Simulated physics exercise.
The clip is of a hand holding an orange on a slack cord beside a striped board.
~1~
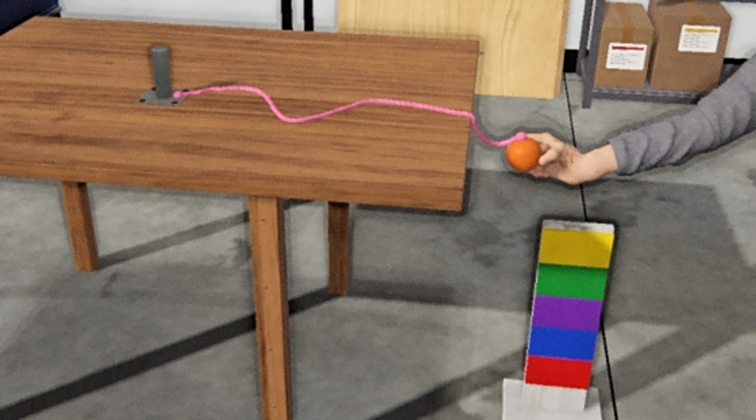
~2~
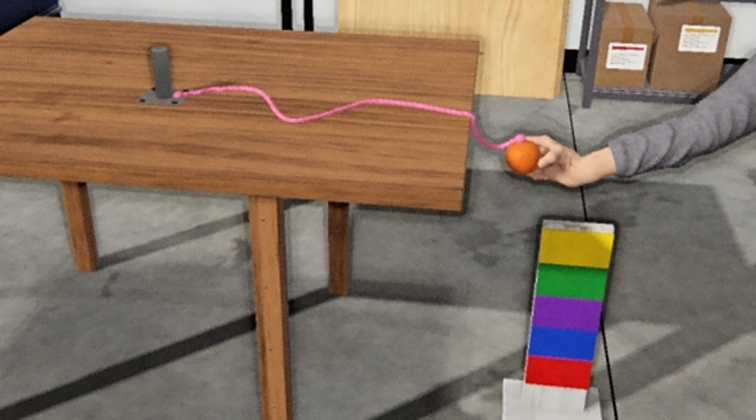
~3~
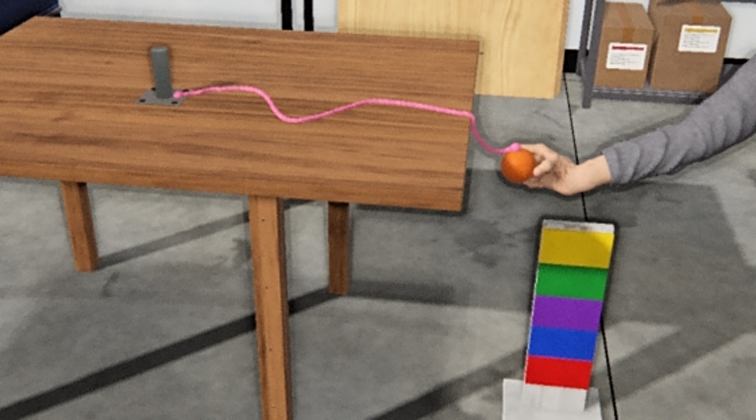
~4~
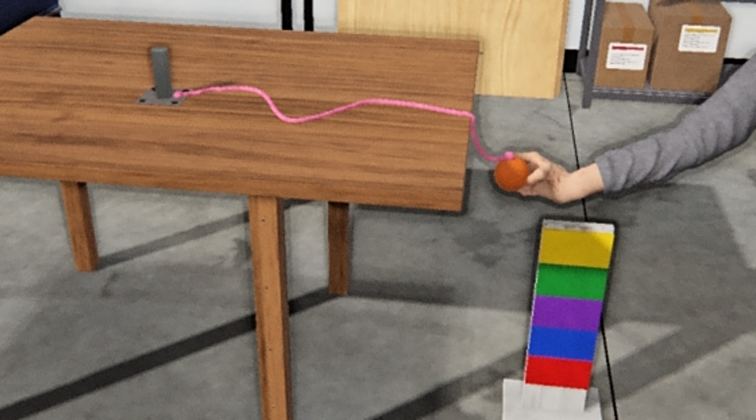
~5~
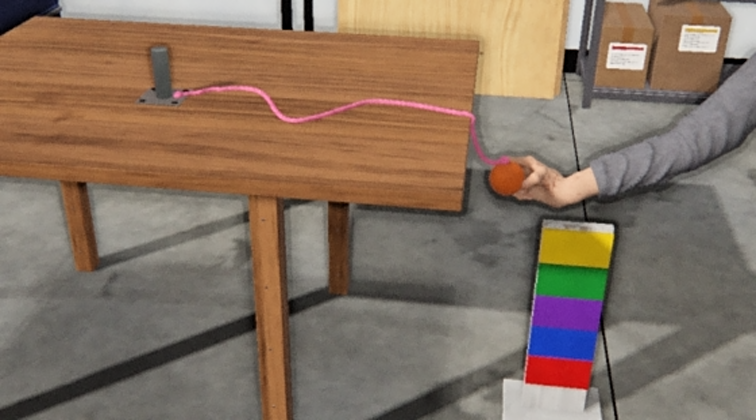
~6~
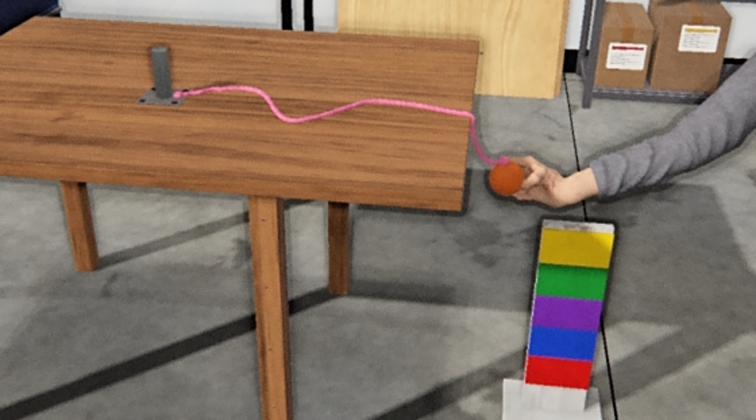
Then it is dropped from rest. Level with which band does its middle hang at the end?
At green.
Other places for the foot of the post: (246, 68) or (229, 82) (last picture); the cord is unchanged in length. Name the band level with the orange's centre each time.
In that order: Purple; purple.
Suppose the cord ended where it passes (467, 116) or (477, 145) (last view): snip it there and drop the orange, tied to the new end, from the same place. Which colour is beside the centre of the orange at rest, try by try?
It would be above them all; yellow.
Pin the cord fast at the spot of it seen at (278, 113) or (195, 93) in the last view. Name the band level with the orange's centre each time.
One after the other, yellow; green.
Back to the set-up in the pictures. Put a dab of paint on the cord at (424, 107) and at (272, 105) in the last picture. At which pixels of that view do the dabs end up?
About (471, 145), and the other about (304, 104).
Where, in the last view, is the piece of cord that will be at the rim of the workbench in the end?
It lies at about (400, 103).
Early on, orange near (469, 253); level with yellow.
Midway, orange near (458, 257); level with green.
Finally, orange near (466, 264); level with green. Its centre hangs level with the green band.
